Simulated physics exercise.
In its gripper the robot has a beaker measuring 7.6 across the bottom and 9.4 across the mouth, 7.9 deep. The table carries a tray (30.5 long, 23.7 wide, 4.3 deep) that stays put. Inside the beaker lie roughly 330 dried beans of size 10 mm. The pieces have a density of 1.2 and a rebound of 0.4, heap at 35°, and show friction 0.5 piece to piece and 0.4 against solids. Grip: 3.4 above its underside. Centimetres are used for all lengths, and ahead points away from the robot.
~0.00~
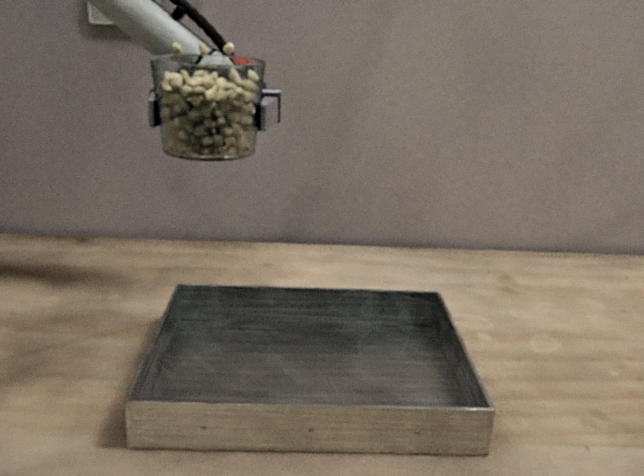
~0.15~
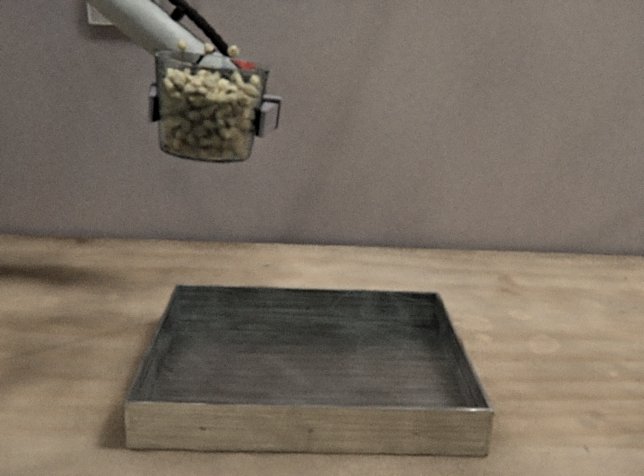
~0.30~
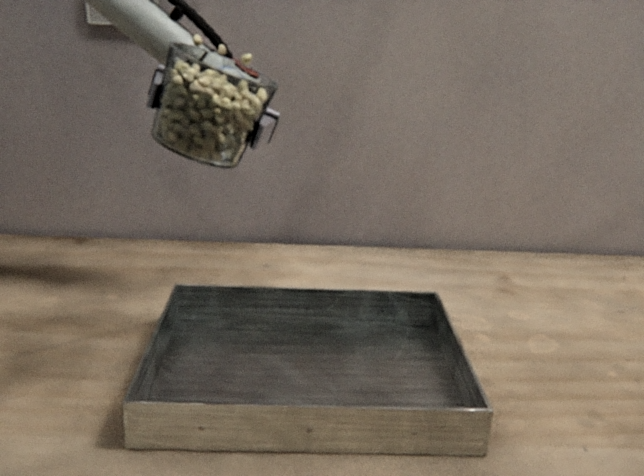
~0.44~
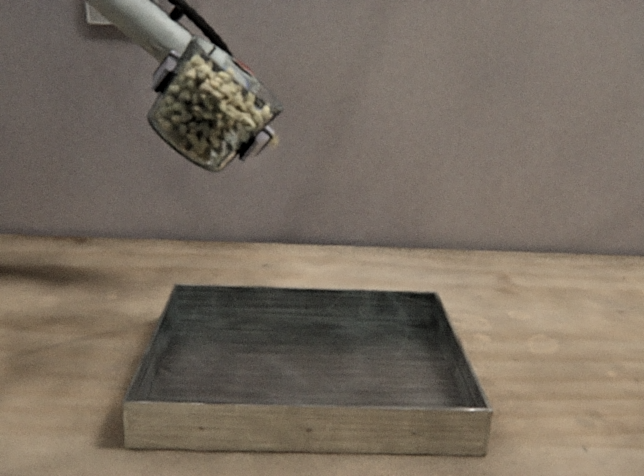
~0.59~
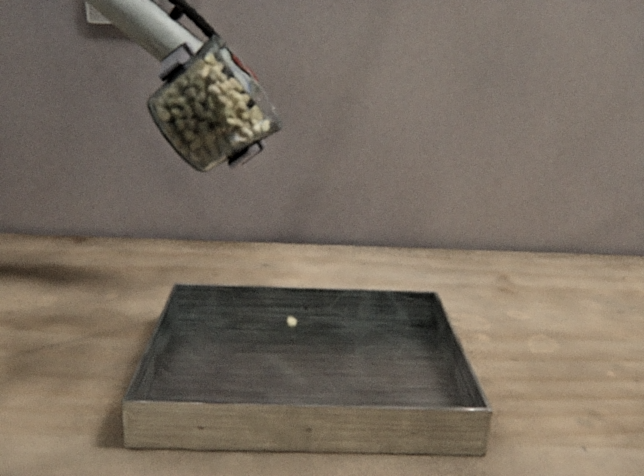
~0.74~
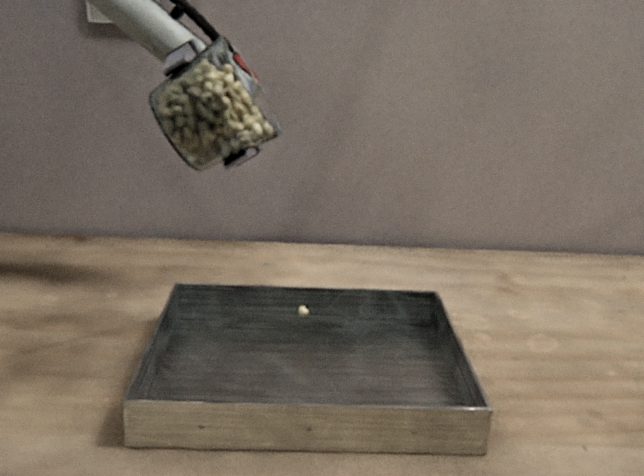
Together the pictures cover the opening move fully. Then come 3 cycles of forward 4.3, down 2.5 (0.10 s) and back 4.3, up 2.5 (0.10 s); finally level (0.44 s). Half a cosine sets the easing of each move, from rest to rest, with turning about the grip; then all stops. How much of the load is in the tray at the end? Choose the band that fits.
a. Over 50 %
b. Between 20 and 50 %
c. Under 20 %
Option b: Between 20 and 50 %.
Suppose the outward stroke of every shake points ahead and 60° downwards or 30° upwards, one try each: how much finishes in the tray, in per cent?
You'd get some 15 per cent with the first setting and some 90 per cent with the second.
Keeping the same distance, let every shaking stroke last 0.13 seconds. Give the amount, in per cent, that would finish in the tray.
About 15 per cent in that case.
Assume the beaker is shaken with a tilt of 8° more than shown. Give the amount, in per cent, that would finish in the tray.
Then something close to 45 in a hundred.
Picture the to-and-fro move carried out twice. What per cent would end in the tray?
It would come to around 20 %.
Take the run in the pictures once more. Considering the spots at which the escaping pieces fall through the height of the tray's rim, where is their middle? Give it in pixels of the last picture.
(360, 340).
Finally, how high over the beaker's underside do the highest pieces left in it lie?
Height at rest: Approx. 7.5 cm.
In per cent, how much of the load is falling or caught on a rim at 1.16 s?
Roughly 8 per cent.
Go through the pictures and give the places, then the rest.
The beaker middle at (209, 108), level; upper third of the load around (206, 93), from x 165 to 255, top at y 50; 328 in the beaker, in the first frame.
The beaker middle at (209, 109), tilted 5° forward; upper third of the load around (205, 93), from x 165 to 255, top at y 45, in the second frame.
The beaker middle at (209, 109), tilted 20° forward; upper third of the load around (203, 92), from x 160 to 260, top at y 40, in the third frame.
The beaker middle at (211, 110), tilted 37° forward; upper third of the load around (203, 92), from x 160 to 275, top at y 65; 327 in the beaker, 1 in flight or on a rim, in the fourth frame.
The beaker middle at (212, 110), tilted 52° forward; upper third of the load around (203, 92), from x 160 to 290, top at y 60; 327 in the beaker, 1 in the tray, in the fifth frame.
The beaker middle at (213, 110), tilted 57° forward; upper third of the load around (205, 92), from x 160 to 305, top at y 65; 327 in the beaker, 1 in the tray, in the sixth frame.
After 1.16 s, tilted 57° forward, highest piece 29 above the table; 264 in the beaker, 36 in the tray, 1 on the table or floor, 27 in flight or on a rim.
After 1.57 s, tilted 26° forward, highest piece 29 above the table; 228 in the beaker, 93 in the tray, 4 on the table or floor, 3 in flight or on a rim.
After 1.98 s, level, highest piece 31 above the table; 228 in the beaker, 95 in the tray, 5 on the table or floor.
After 3.03 s, level, highest piece 31 above the table; 228 in the beaker, 95 in the tray, 5 on the table or floor.
In the end, 228 in the beaker, 95 in the tray, 5 on the table or floor. That is 29 % in the tray.
